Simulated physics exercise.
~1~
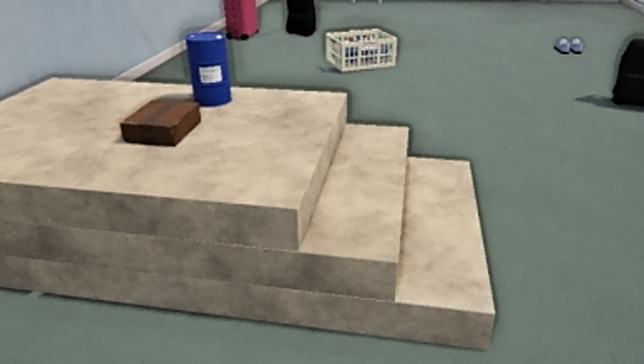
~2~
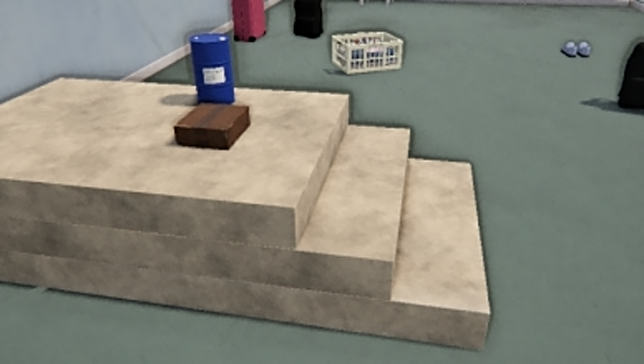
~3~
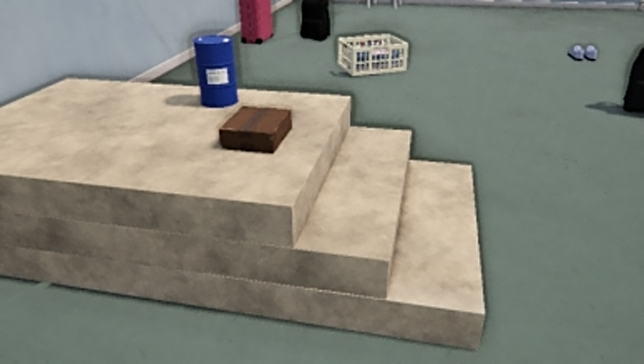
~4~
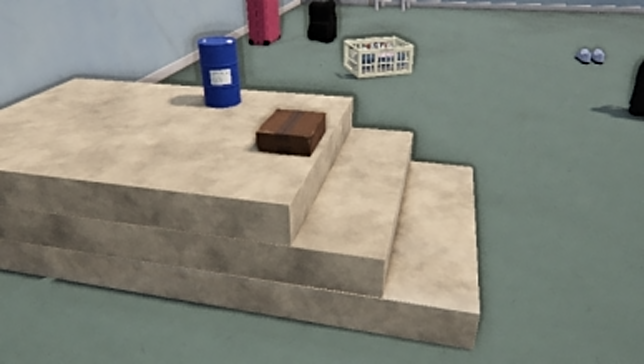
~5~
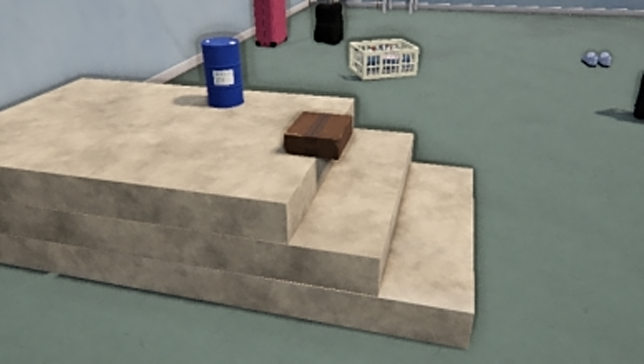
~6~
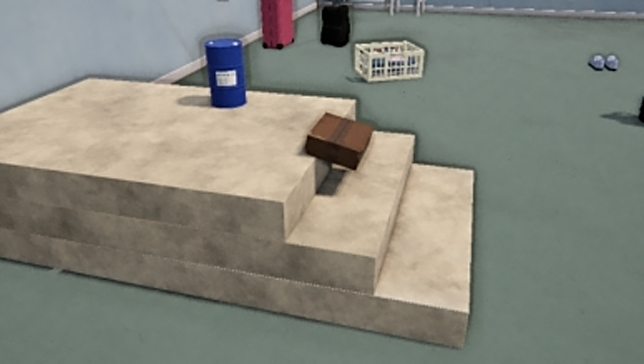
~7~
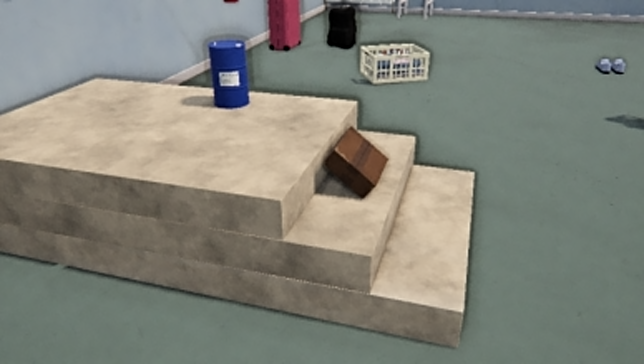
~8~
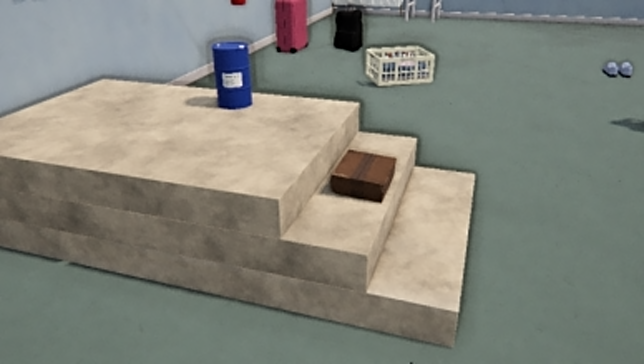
A brown box slides right along a stepped landing, tips over its edge, and settles on the step below.
